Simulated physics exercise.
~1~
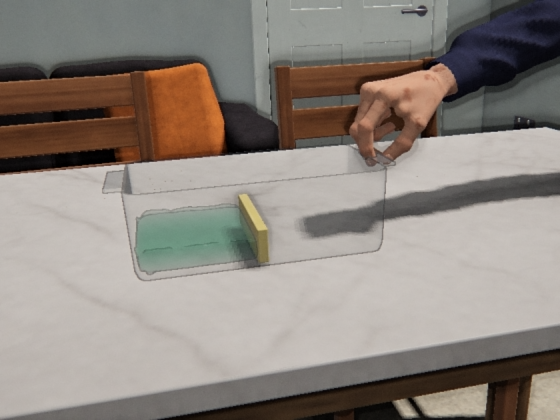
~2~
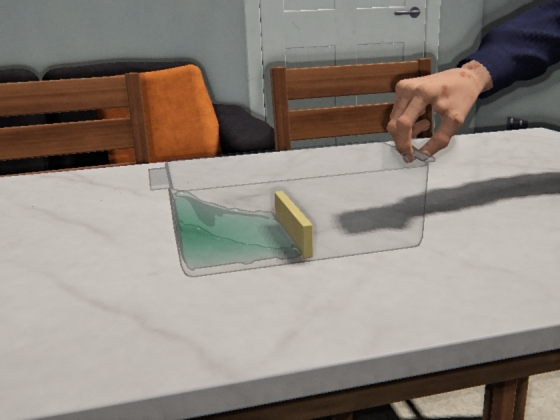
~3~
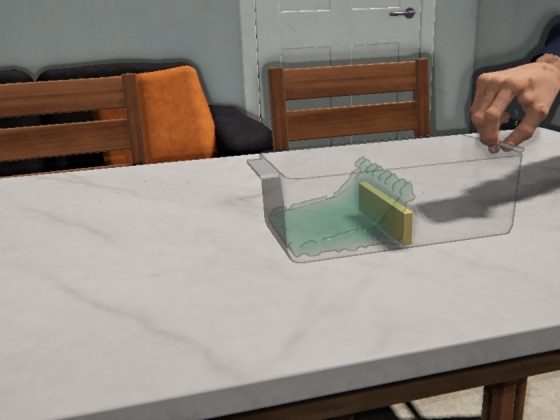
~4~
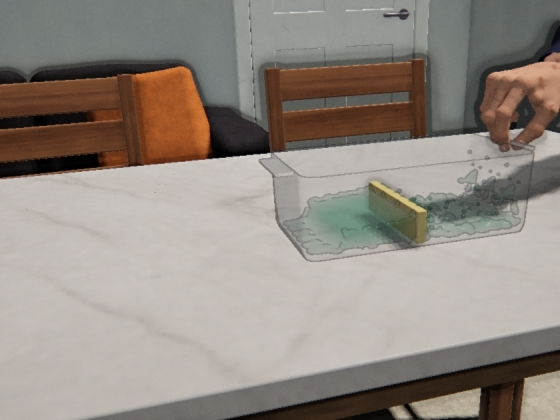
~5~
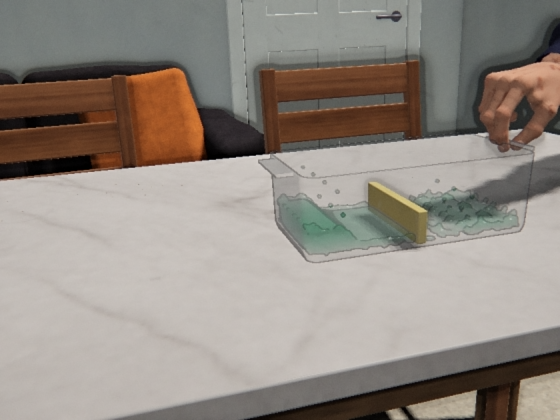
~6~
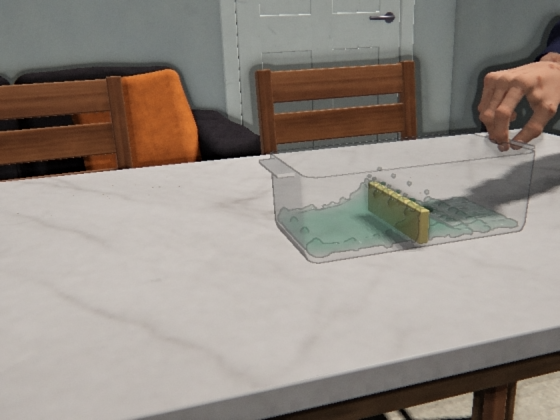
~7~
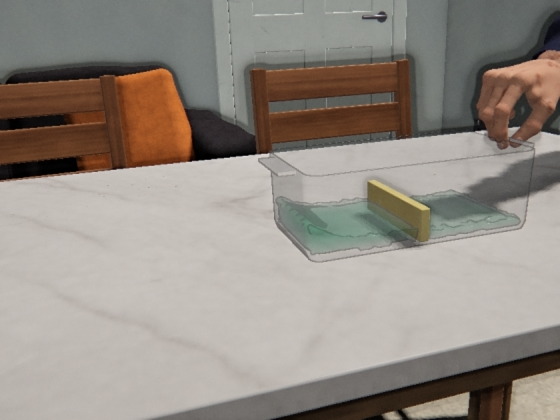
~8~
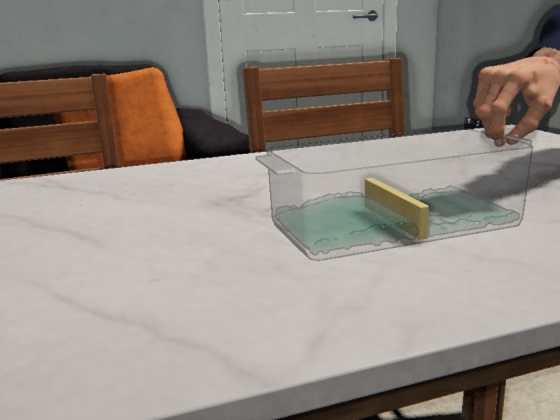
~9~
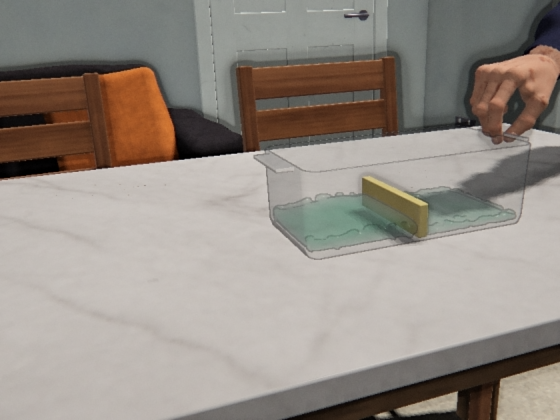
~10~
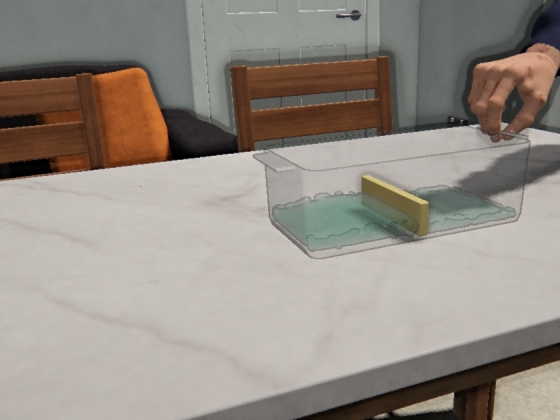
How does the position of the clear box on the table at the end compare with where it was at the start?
The box ends up clearly farther to the right on the table than where it began, and it looks slightly higher in the view.
A clear food box with a yellow divider and green water on its left side slides to the right across a pale marble table, pulled by a hand at its right rim. As it starts moving, the water heaps up against the left end. The water then surges back to the divider and spills over its top, splashing into the right side as the box comes to rest. It sloshes left and hits the divider again, throwing up a few drops. Finally it calms, with water on both sides, the smaller share on the right, and none on the table.
